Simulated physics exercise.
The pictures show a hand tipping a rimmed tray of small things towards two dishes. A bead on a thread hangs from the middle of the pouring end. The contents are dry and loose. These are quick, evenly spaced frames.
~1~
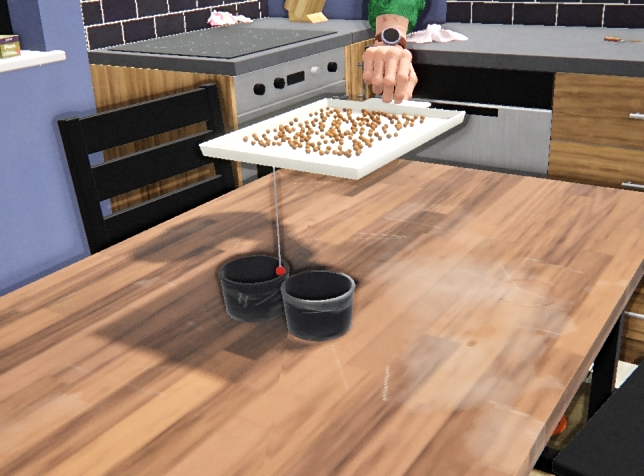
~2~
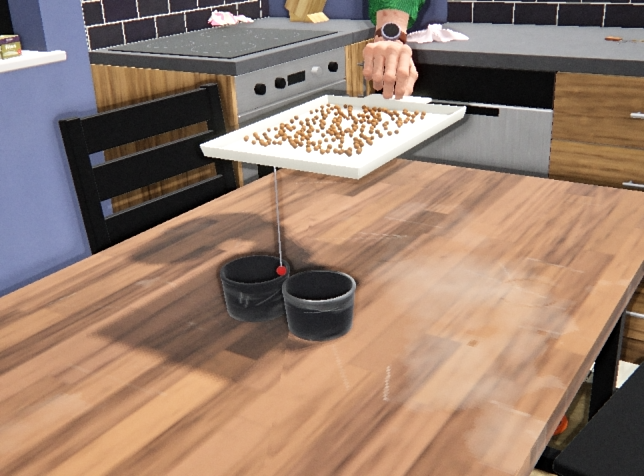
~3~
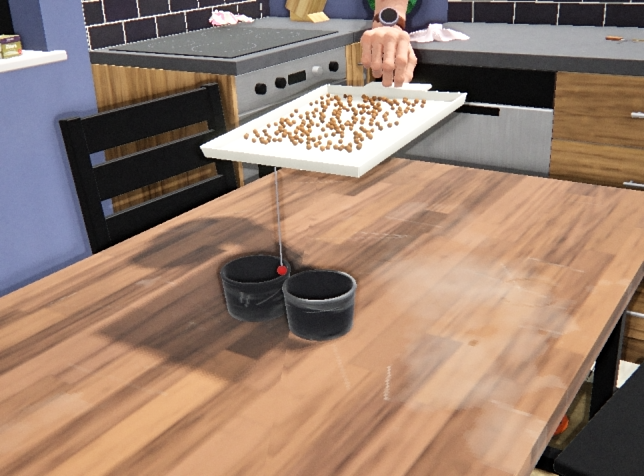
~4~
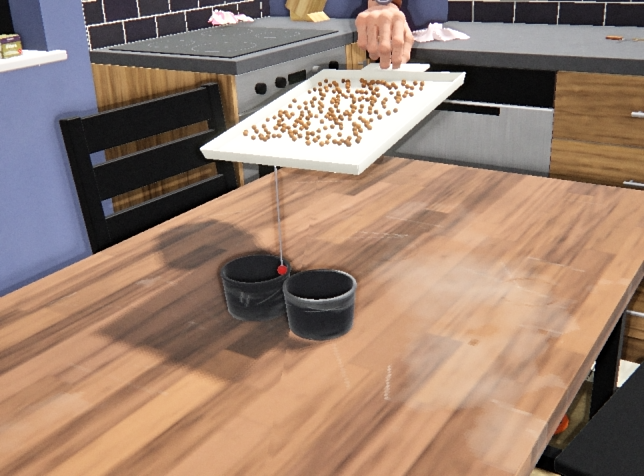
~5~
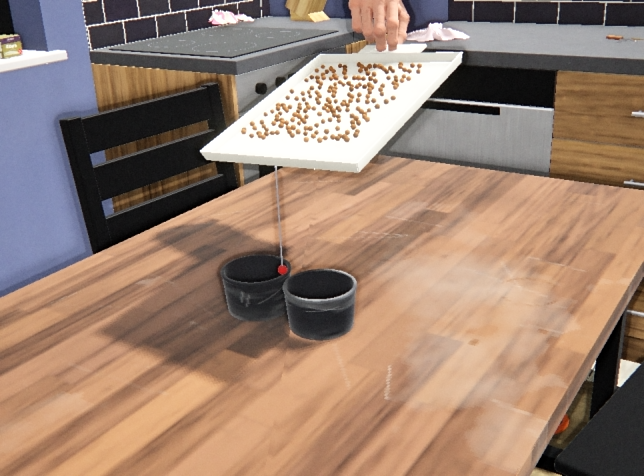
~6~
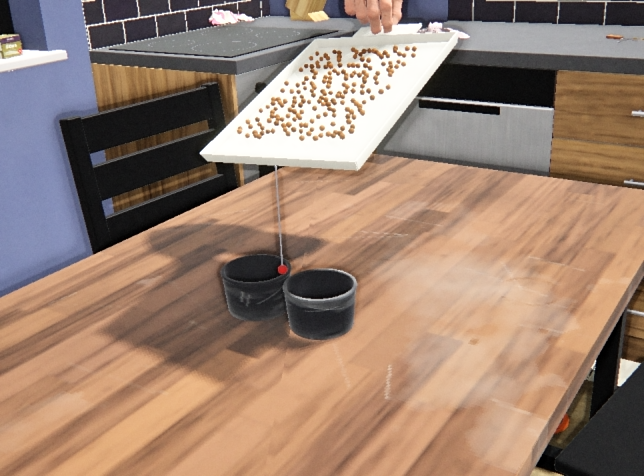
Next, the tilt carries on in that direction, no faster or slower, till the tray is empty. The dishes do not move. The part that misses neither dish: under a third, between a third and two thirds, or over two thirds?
They take less than a third between them.
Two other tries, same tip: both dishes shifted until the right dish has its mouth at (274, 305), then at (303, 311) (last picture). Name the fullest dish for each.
One: The left-hand dish. Two: The left dish.
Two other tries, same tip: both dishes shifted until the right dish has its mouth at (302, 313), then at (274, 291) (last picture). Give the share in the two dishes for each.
The first gives 30 %, the second 70 %.
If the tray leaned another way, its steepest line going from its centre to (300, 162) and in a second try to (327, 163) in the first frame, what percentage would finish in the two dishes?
About 0 and 10 per cent.
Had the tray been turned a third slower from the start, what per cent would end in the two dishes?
About 10 per cent.
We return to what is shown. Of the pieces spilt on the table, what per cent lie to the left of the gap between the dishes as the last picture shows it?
About 100 per cent.
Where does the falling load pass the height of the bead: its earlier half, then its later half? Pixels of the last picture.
At about (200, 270), then at (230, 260).
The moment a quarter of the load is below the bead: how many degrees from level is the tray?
At about 75°.
Soon after the last picture, tray tipped steeply; about two thirds on the tray; a stray few outside both; about a third in the air.
A little later, tray tipped right over; about a third on the tray; a stray few in the left dish; about half outside both; a small part in the air.
Later still, tray tipped past a quarter turn; a small part in the left dish; most outside both.
At rest, tray tipped past a quarter turn; none in the right dish; a small part in the left dish; most outside both.
